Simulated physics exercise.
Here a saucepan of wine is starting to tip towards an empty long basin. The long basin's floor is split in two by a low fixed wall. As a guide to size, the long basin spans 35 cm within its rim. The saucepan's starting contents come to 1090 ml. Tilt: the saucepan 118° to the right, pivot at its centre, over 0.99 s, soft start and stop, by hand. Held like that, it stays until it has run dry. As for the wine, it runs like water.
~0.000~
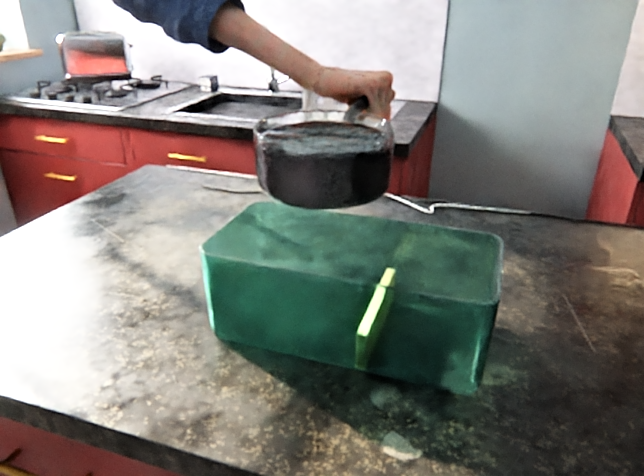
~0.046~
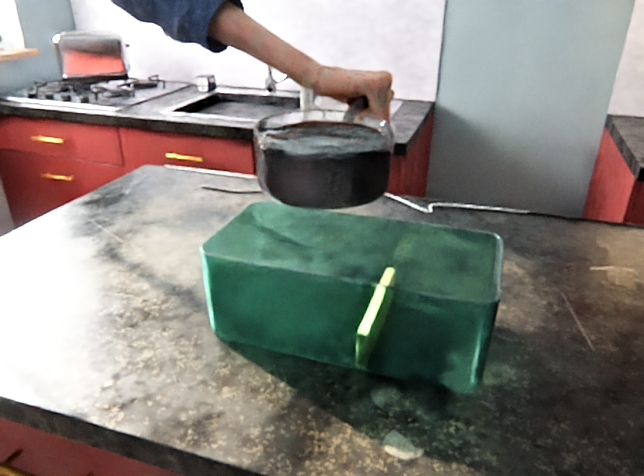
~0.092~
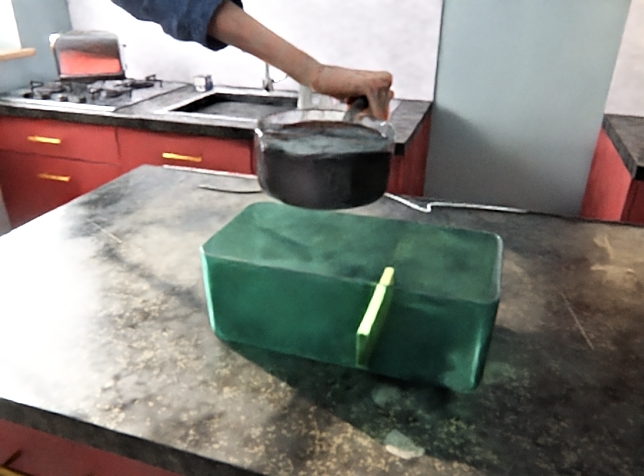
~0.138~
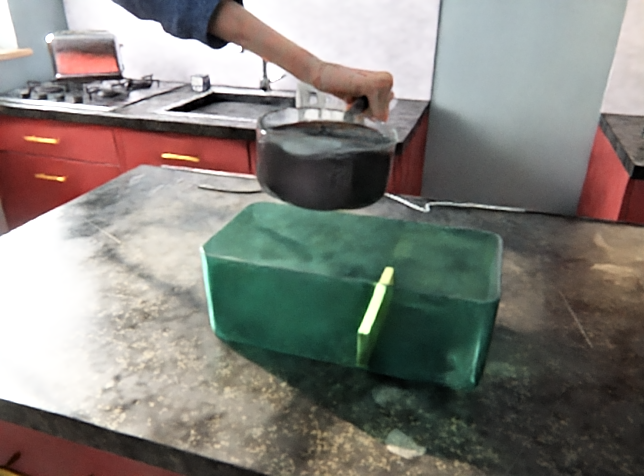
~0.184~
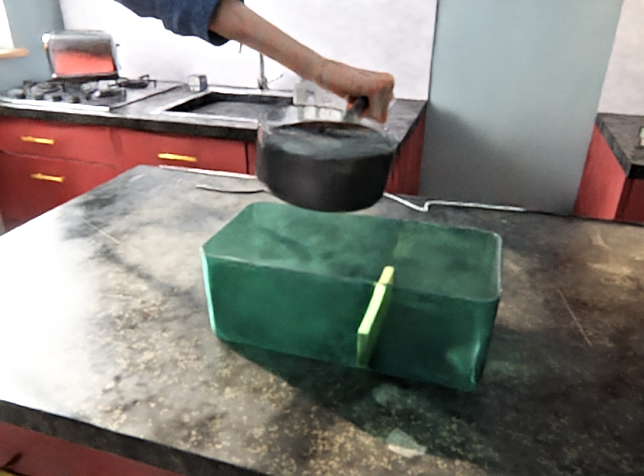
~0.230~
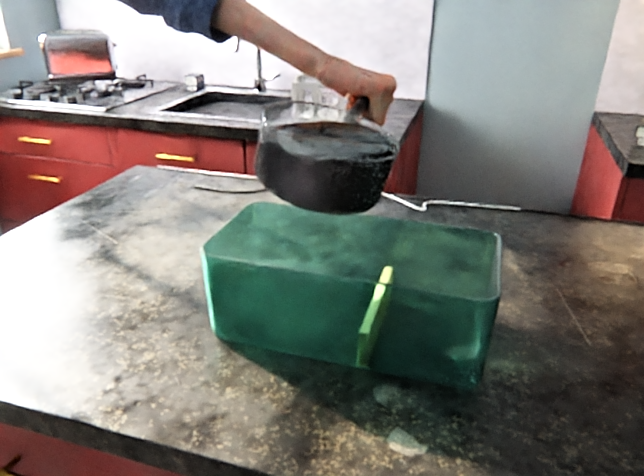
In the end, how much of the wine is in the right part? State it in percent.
Roughly 78 percent is in the right part.
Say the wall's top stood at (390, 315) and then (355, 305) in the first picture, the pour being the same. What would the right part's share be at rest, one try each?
Respectively 55 and 80 %.
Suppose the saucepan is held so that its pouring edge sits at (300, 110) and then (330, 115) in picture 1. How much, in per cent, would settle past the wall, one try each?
Near 10 in a hundred on the first go and near 40 in a hundred on the second.
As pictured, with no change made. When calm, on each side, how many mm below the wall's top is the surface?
Left roughly 44 mm; right roughly 10 mm.
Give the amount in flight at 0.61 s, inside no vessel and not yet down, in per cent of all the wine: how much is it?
Near 32 per cent at that moment.
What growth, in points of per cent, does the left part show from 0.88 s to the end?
About 8 percent, give or take.
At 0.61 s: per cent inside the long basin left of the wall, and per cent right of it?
Left side near 0, right side near 32.
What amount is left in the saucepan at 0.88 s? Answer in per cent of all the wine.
I'd say some 3 per cent remains.
After 0.61 s the tilt is 80° and 35 per cent is still to pour, 0 is left of the wall and 32 right of it.
After 0.88 s the tilt is 115° and 3 per cent is still to pour, 13 is left of the wall and 80 right of it.
After 1.17 s the tilt is 118° and 0 per cent is still to pour, 21 is left of the wall and 79 right of it.
After 1.49 s the tilt is 118° and 0 per cent is still to pour, 22 is left of the wall and 78 right of it.
In the end 22 per cent lies left of the wall, 78 right of it and 1 outside.
